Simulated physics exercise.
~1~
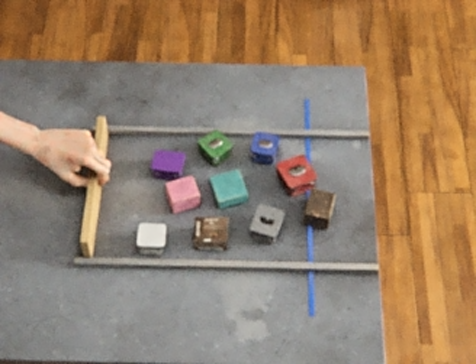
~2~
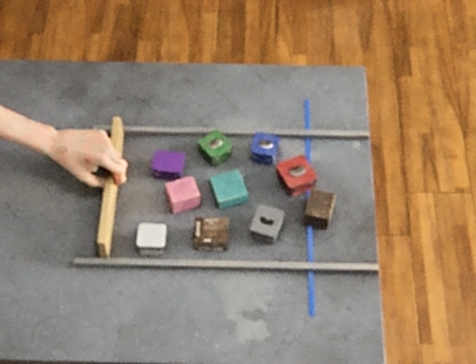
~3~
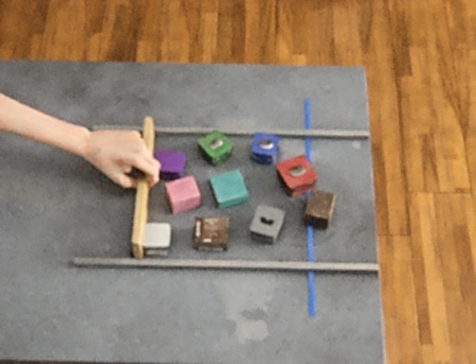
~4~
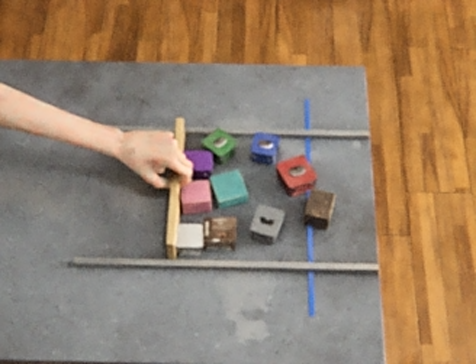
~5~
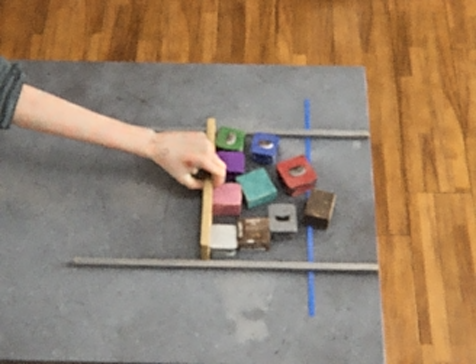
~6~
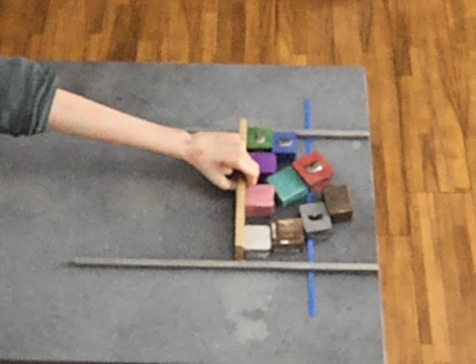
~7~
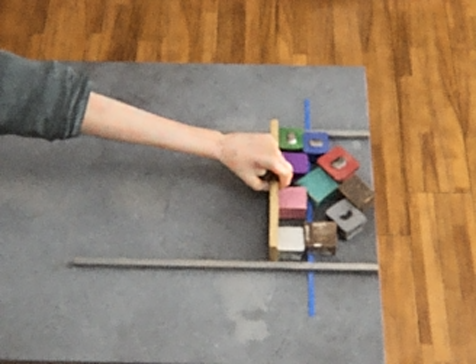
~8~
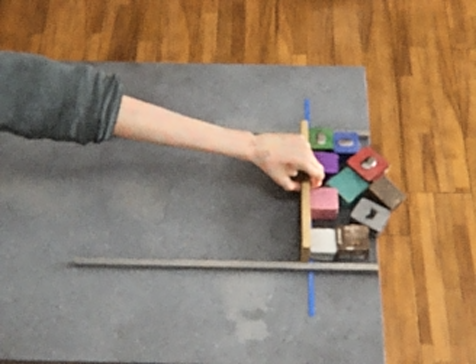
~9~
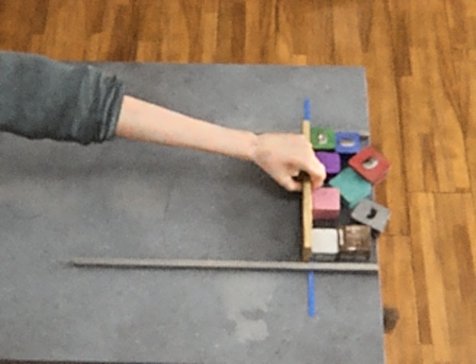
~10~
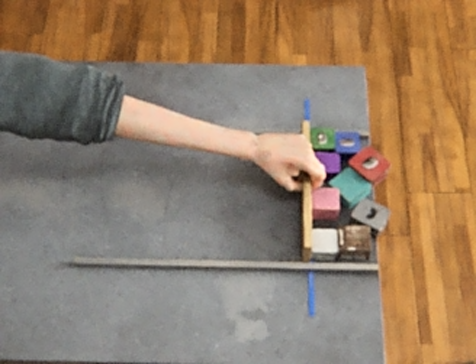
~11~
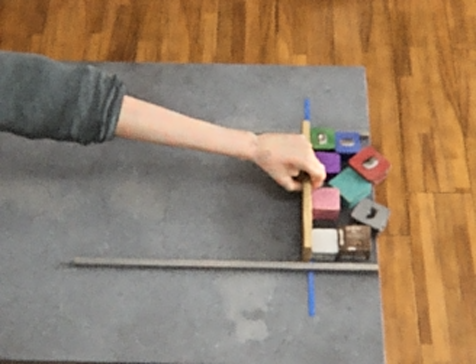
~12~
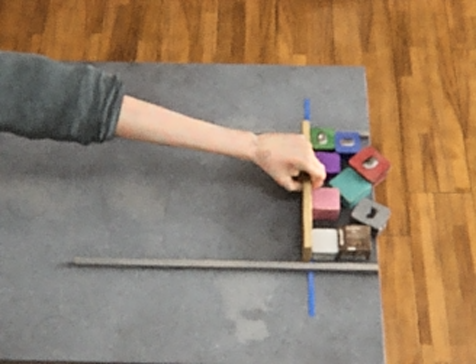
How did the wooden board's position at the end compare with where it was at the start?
It started near the left end of the rails, well away from the blue tape, and ended much farther right, standing at the tape.
